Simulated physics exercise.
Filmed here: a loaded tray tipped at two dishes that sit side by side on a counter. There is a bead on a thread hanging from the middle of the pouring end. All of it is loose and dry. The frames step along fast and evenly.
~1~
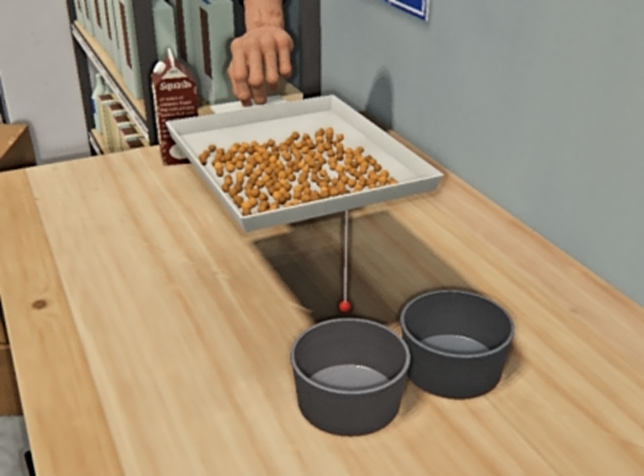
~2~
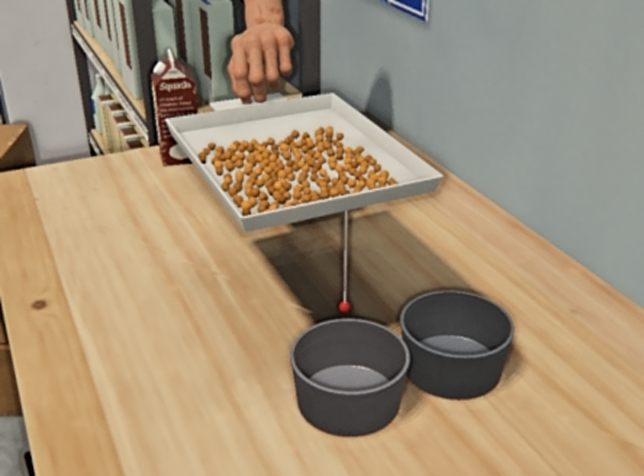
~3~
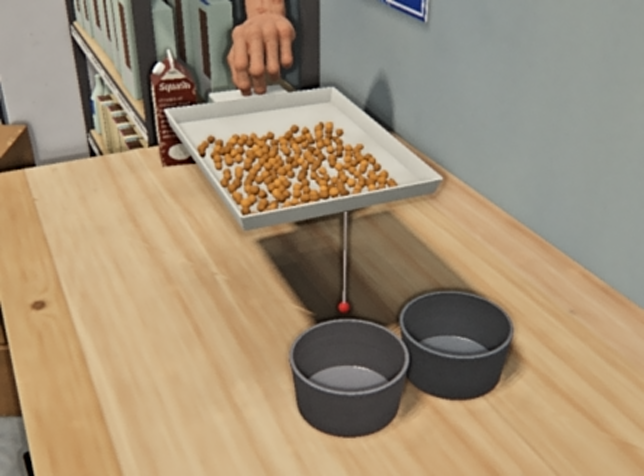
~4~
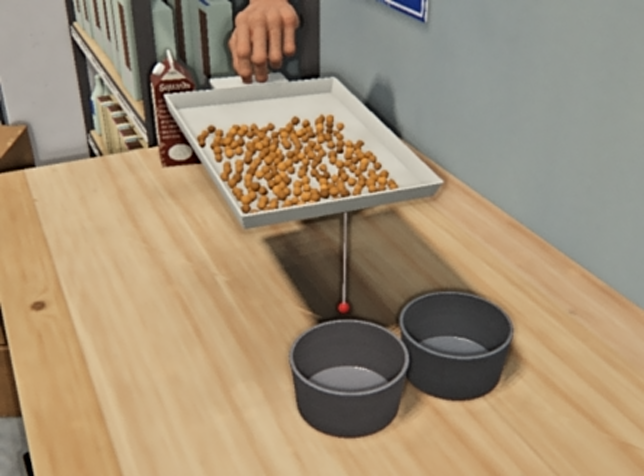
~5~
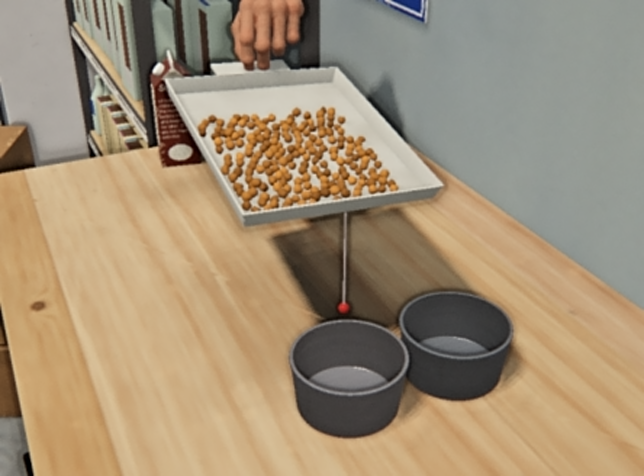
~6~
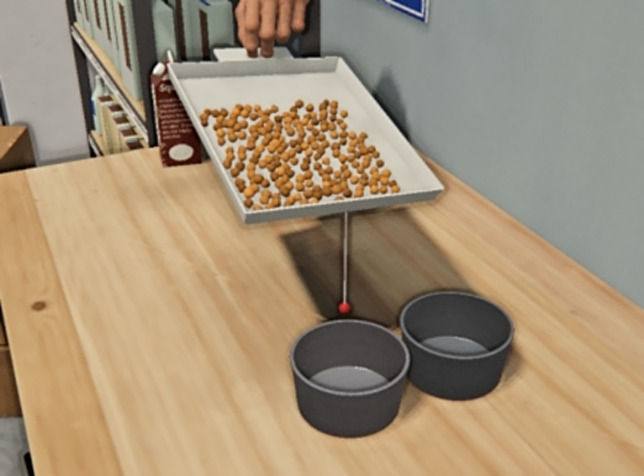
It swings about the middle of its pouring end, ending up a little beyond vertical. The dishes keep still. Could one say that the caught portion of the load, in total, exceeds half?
Yes, it exceeds half.
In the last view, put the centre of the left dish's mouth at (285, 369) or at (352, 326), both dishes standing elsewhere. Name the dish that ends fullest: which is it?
The dish at right, then the dish at right.
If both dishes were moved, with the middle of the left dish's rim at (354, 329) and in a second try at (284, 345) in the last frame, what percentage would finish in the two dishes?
It comes to near 80 per cent the first time and near 60 per cent the second time.
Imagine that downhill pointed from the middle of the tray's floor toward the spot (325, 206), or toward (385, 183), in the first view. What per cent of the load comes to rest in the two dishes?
Lab note: Try one about 70 %, try two about 40 %.
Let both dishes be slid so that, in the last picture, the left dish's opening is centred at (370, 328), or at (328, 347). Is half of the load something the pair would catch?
The first try: Over half. The second: The larger part.
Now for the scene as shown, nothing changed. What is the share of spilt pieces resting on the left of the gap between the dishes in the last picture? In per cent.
I'd put it at around 50 per cent.
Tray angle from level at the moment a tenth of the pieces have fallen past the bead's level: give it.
Roughly 105 degrees at that moment.
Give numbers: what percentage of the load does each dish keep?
Left dish: 20 %, right dish: 60 %.
Shortly afterwards, tray tipped steeply; the whole lot on the tray.
Next, tray tipped past a quarter turn; the bulk on the tray; only a few in the right dish; near a quarter in the air.
Some moments later, tray tipped past a quarter turn; near a quarter in the left dish; near two thirds in the right dish; near a quarter outside both.
In the end, tray tipped past a quarter turn; near a quarter in the left dish; near two thirds in the right dish; near a quarter outside both.
